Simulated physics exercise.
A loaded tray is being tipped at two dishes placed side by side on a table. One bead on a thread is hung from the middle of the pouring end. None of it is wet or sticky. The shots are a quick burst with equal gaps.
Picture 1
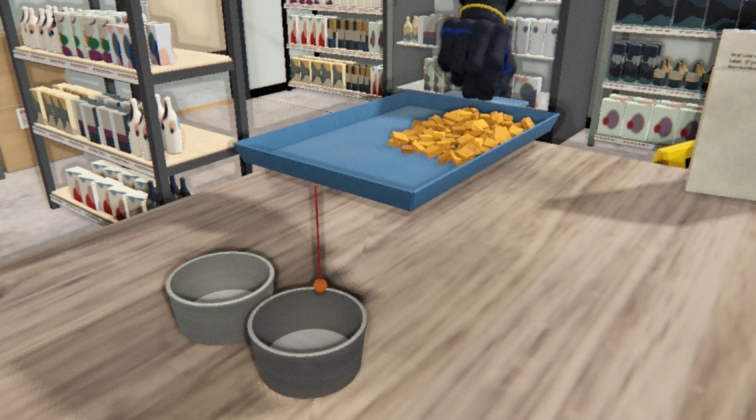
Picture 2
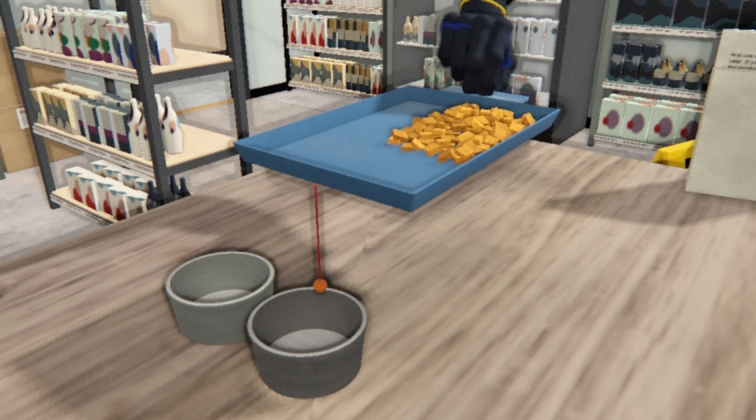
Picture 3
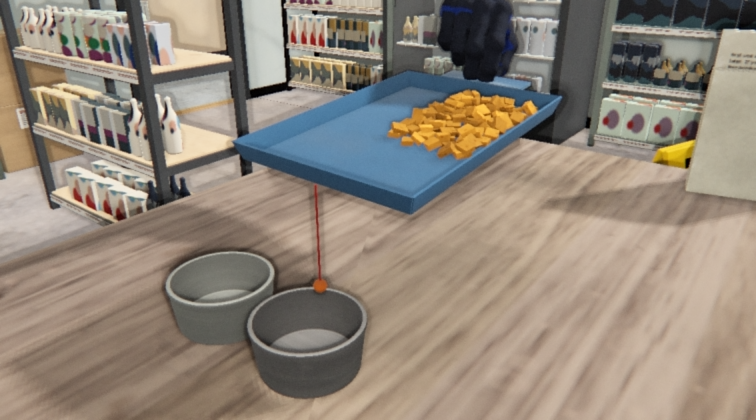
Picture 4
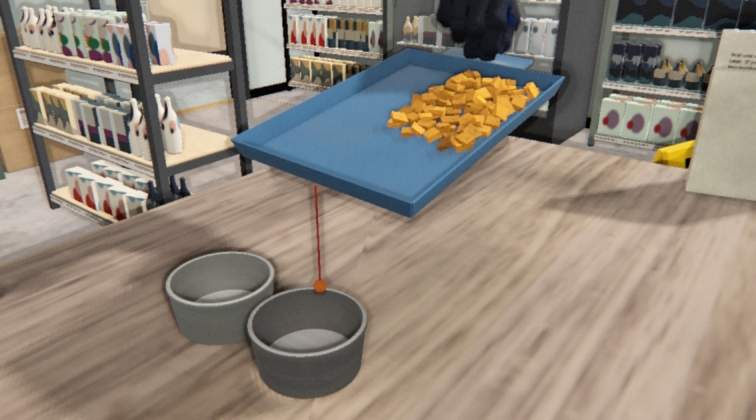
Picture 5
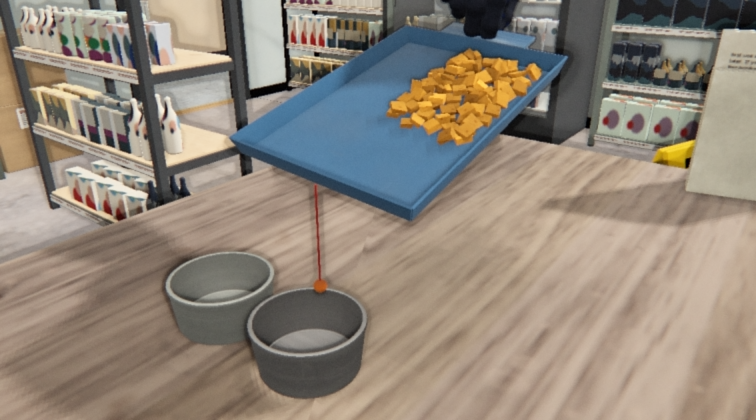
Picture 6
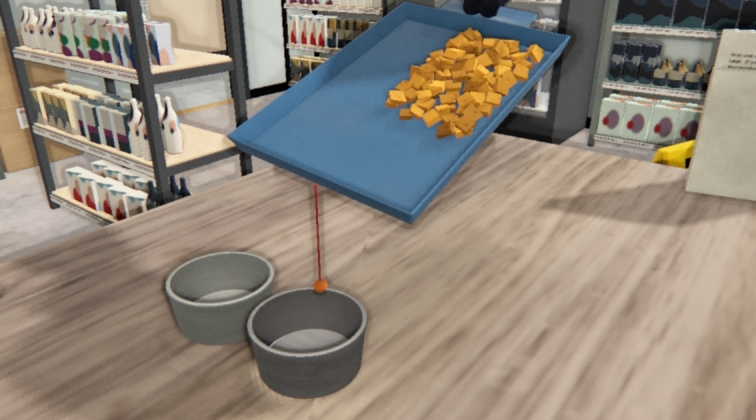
A blue tray of orange pieces gradually tilts toward the viewer above two gray dishes.
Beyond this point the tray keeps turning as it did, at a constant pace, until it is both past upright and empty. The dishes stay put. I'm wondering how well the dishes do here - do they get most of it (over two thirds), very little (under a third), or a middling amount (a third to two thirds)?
They get very little, under a third.
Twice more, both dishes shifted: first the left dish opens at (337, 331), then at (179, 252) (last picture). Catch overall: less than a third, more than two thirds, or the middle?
Try one: In the middle band; try two: Less than a third.
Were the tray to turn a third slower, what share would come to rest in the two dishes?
It would be around 20 per cent.
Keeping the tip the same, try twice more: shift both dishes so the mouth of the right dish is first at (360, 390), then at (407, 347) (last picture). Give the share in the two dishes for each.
Close to 60 in a hundred, then close to 40 in a hundred.
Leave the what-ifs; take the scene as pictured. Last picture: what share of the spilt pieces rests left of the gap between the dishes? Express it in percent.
I'd guess close to 10 %.
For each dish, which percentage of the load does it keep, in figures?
So the left dish gets 0 % of the load, while the right one gets 10 %.
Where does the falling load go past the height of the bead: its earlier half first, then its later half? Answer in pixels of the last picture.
At about (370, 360), then at (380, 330).
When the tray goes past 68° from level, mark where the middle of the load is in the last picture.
Centre estimate: (387, 214).
Soon, tray tipped steeply; about two thirds on the tray; about a quarter in the air.
A while on, tray tipped past a quarter turn; a stray few on the tray; a small part in the right dish; about two thirds outside both; a small part in the air.
Towards the end, tray tipped past a quarter turn; a small part in the right dish; most outside both.
Finally, tray tipped past a quarter turn; a small part in the right dish; none in the left dish; most outside both.
